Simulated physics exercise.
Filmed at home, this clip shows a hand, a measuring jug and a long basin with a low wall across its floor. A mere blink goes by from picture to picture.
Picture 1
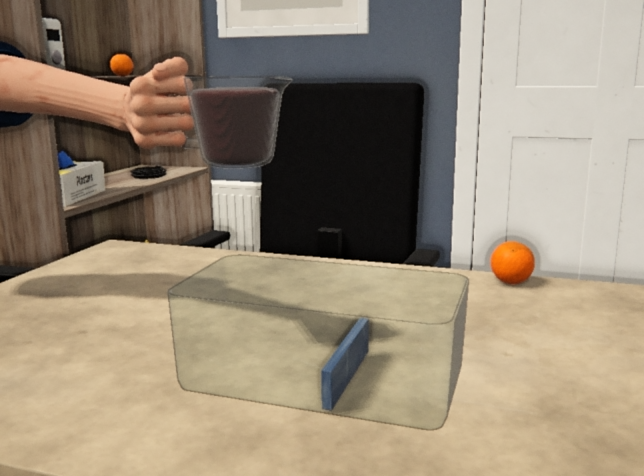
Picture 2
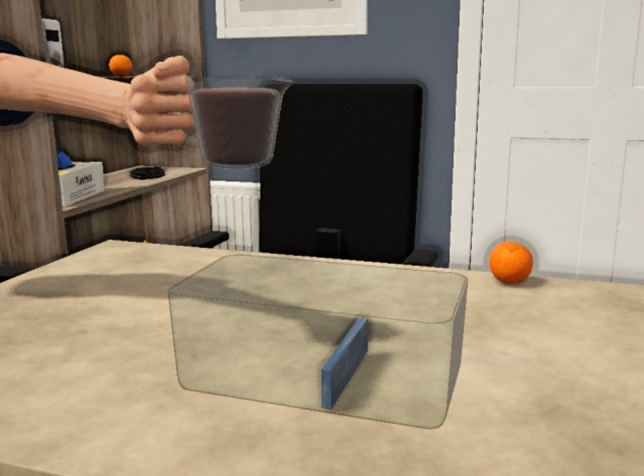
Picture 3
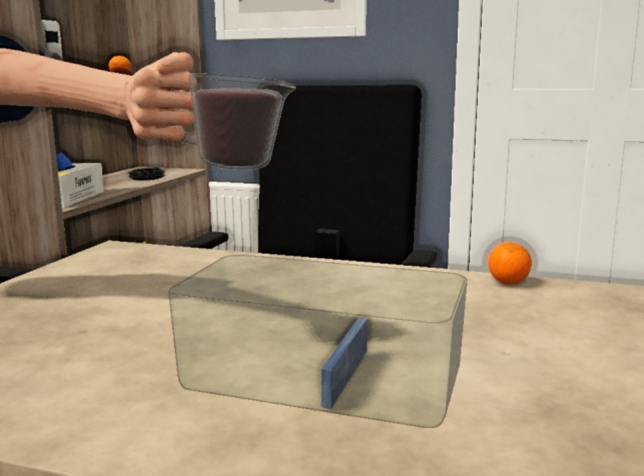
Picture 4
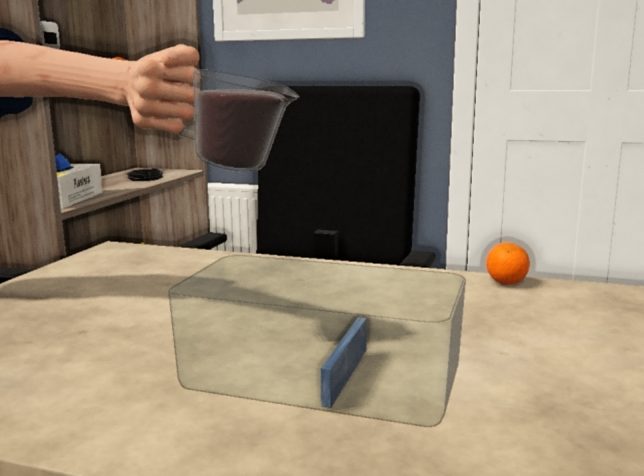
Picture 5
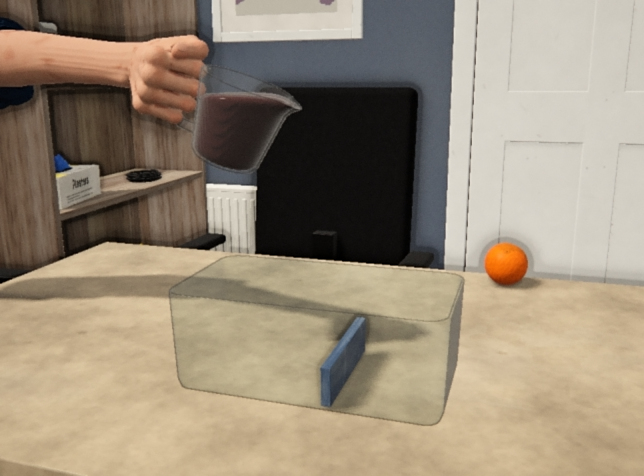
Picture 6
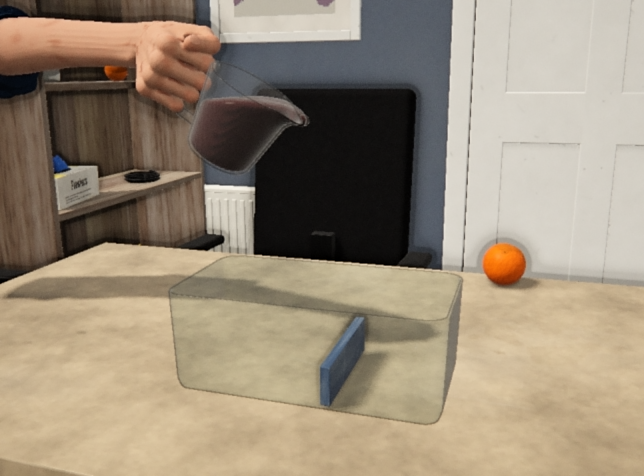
To begin with, a hand at the upper left holds a clear measuring jug of dark liquid almost level above a long, see-through basin with a low blue wall across its floor. The hand then tilts the jug rightward, slowly at first and then more steeply, and the liquid shifts up to the lowered spout.
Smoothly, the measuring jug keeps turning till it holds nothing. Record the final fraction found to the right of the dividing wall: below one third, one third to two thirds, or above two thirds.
Middle range.
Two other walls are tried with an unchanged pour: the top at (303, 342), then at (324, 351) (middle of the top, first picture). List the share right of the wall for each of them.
Roughly 90 % and then 80 %.
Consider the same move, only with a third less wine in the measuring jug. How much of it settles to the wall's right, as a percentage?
Estimate: Close to 15 per cent.
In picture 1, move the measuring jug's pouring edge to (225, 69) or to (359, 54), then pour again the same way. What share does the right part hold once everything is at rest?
About 5 per cent, then about 70 per cent.
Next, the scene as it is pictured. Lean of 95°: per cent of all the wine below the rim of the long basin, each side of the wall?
Reading: Left some 0 %, right some 25 %.
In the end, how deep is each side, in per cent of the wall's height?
I'd say close to 20 per cent on the left side and 30 on the right.
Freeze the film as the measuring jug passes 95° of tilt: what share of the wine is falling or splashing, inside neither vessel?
Roughly 40 percent.
A moment on, the measuring jug is tipped on its side and 36 per cent is still to pour, 2 is left of the wall and 24 right of it.
Next, the measuring jug is tipped right over and 2 per cent is still to pour, 42 is left of the wall and 47 right of it.
Then the measuring jug is tipped right over and 0 per cent is still to pour, 52 is left of the wall and 46 right of it.
Later the measuring jug is tipped right over and 0 per cent is still to pour, 52 is left of the wall and 46 right of it.
At rest 52 per cent lies left of the wall, 46 right of it and 2 outside.
